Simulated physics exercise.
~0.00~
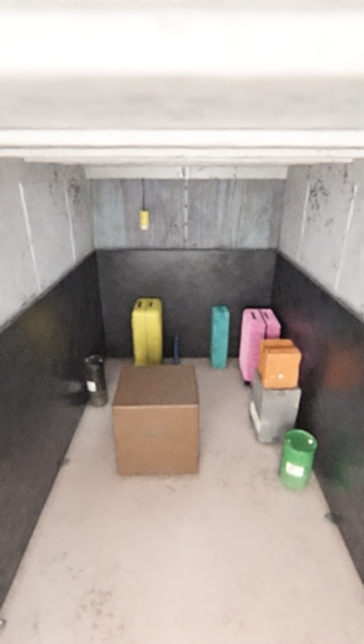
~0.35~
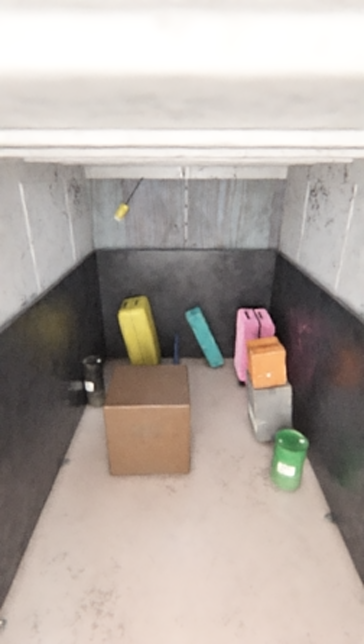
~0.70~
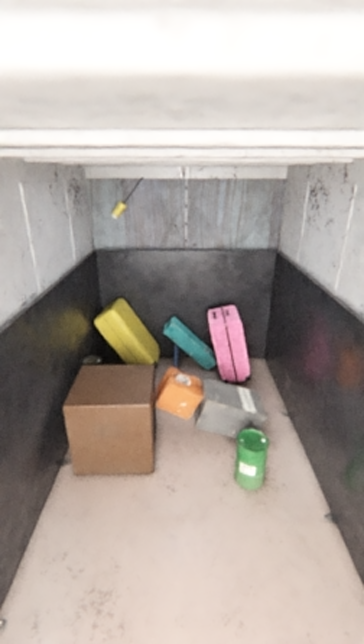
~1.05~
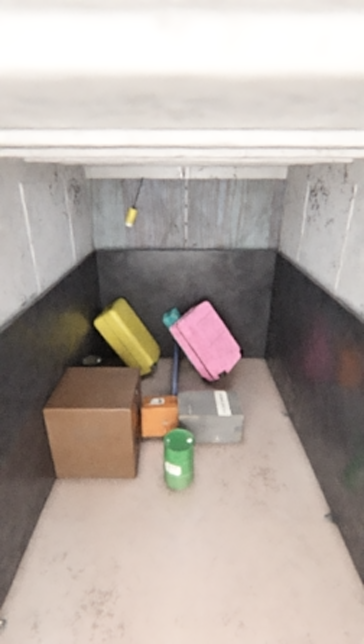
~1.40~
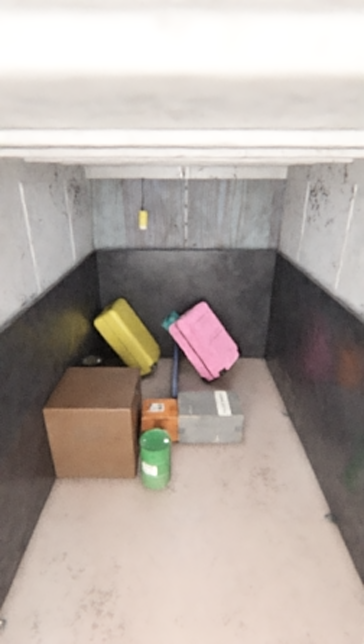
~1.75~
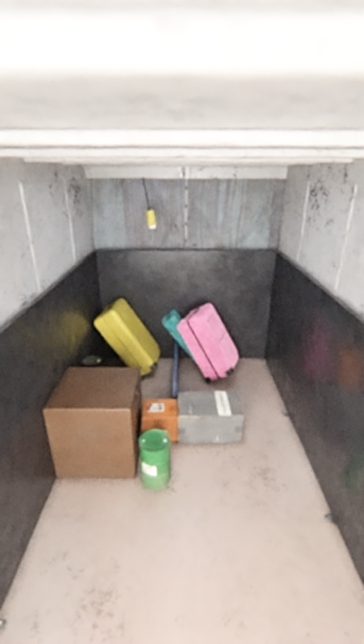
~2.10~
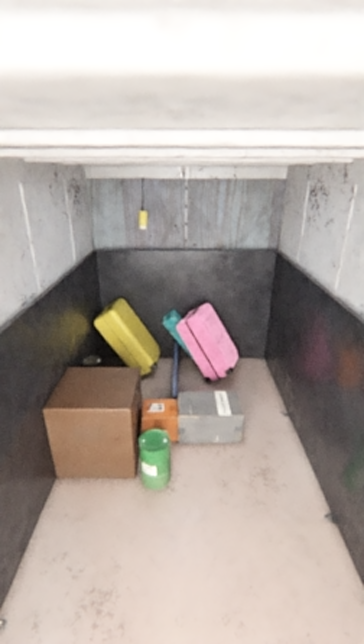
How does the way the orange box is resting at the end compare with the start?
At the start the orange box sat upright on top of the grey box, but by the end it was lying on its side on the floor, between the big brown box and the grey one.
